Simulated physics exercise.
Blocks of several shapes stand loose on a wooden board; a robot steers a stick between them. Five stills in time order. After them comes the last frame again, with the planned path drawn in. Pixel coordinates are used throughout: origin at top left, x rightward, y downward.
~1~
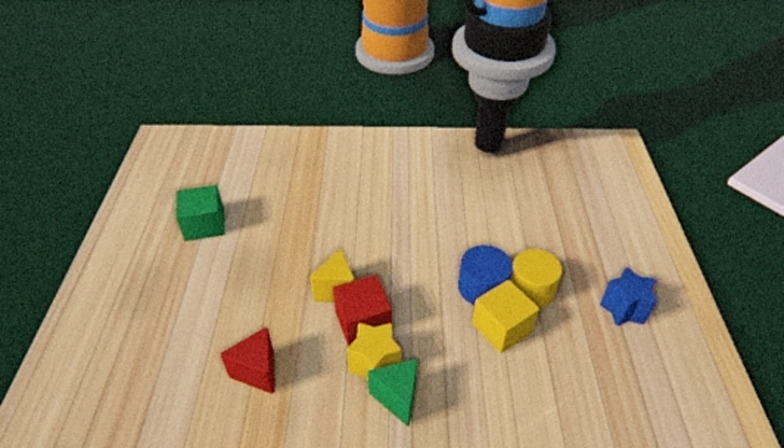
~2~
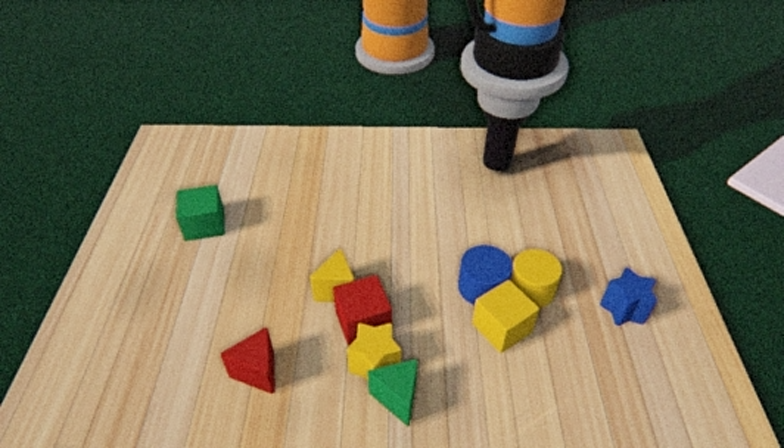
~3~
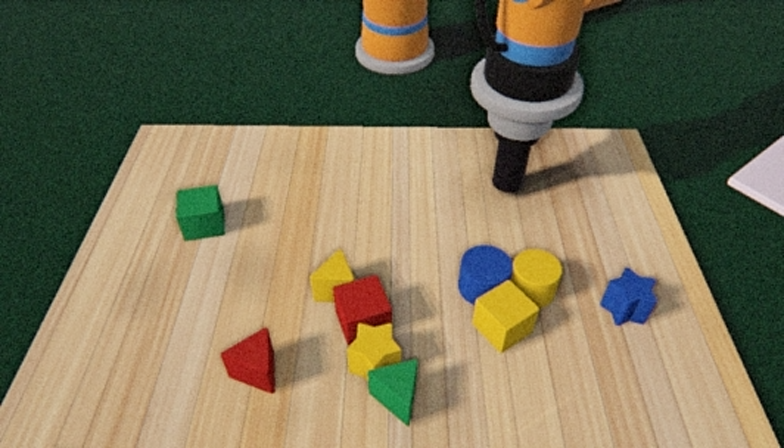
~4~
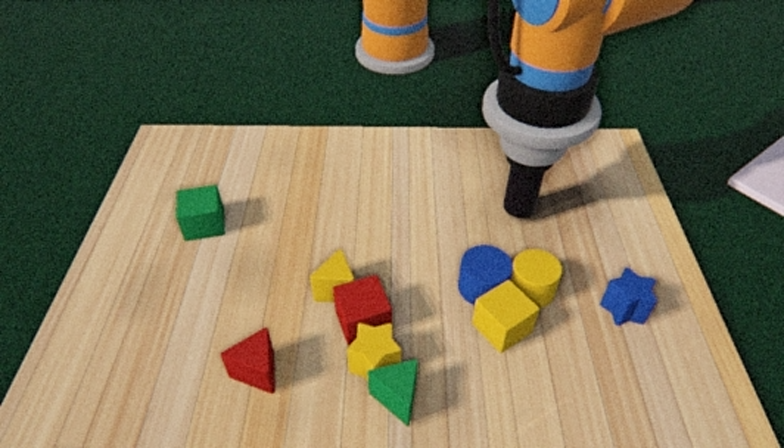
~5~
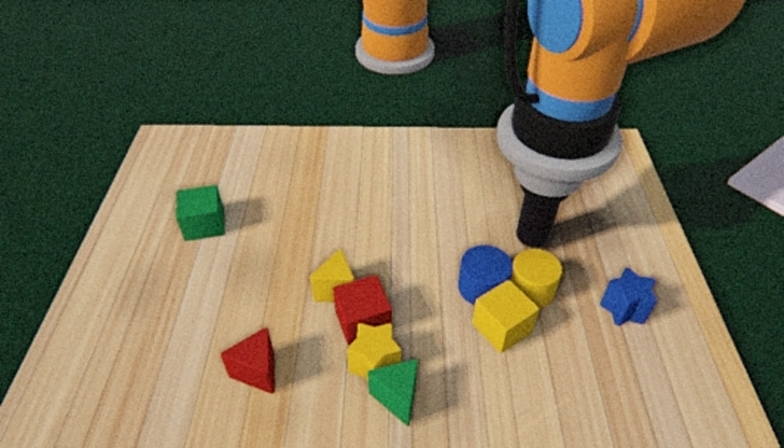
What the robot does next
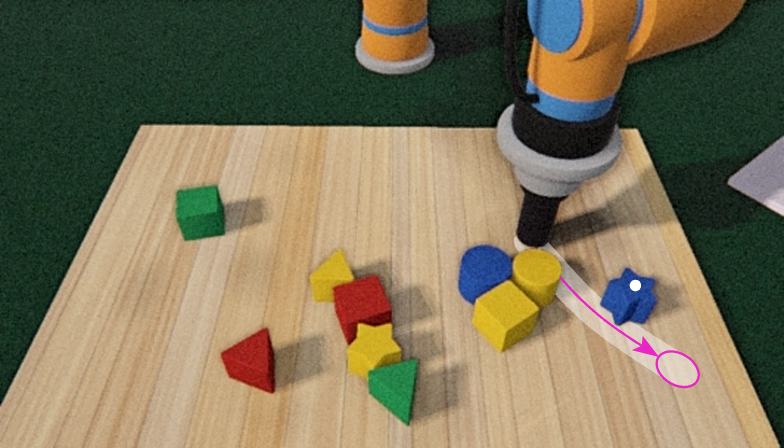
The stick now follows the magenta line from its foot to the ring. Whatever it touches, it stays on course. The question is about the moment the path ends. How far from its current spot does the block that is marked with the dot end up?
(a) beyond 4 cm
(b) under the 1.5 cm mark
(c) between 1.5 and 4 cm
The correct letter is c.
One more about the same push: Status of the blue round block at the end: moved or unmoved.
Undisturbed, or as good as.
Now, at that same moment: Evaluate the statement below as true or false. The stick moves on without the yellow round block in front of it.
My answer: True.
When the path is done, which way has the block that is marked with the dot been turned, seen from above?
Answer: Anticlockwise.
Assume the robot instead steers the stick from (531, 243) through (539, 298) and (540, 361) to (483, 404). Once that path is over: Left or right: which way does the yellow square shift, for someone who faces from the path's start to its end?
Gets pushed right.
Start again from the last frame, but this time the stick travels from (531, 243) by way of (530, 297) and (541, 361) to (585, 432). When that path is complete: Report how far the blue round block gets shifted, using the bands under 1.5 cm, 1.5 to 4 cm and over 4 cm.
It shifts by less than 1.5 cm.
Drawn move, from (531, 243) over (589, 307) to (678, 369); the dot is on the blue star block.
The first path, step by step. One third of the way, stick (570, 277); yellow round block (539, 274).
Two thirds of the way, stick (620, 321); yellow round block (539, 274); blue star block (663, 295), turned 60° anticlockwise.
At the end, stick (682, 362); blue round block still; yellow round block (539, 274); blue star block (675, 301), turned 105° anticlockwise.
